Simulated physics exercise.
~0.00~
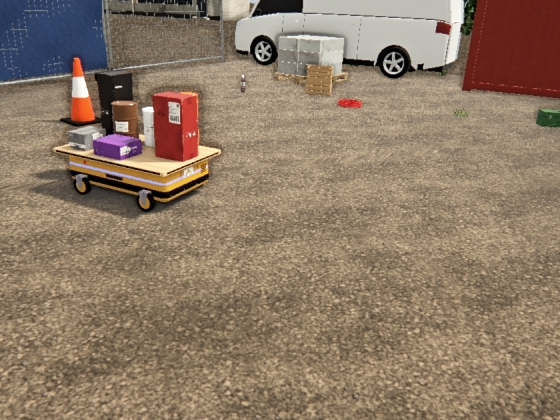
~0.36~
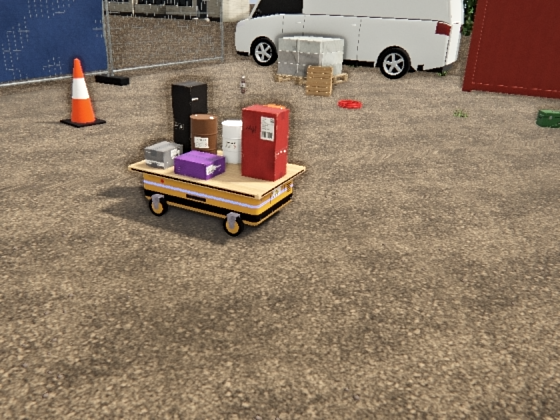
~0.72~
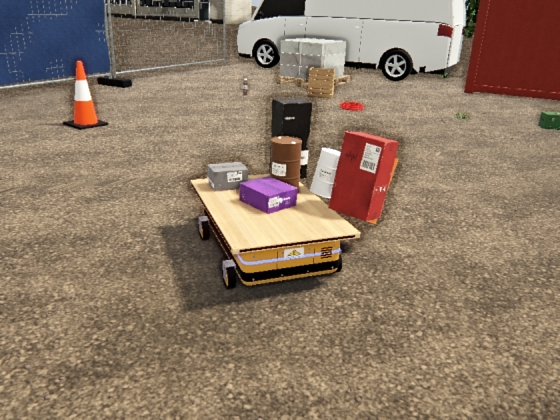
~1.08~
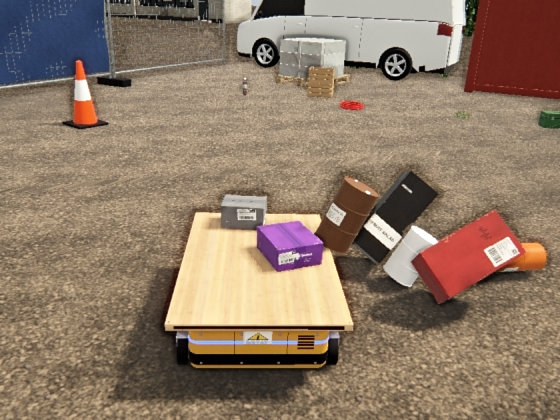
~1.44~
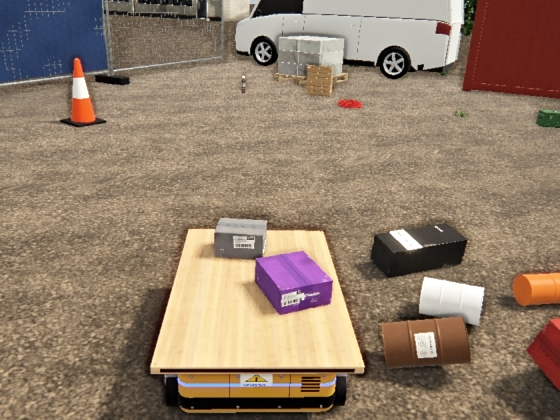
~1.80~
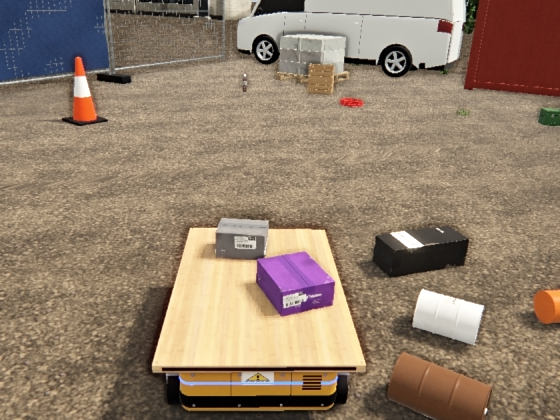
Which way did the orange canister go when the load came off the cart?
It went to the right, coming off the cart with the other tall items and ending up on its side near the right edge of the view.
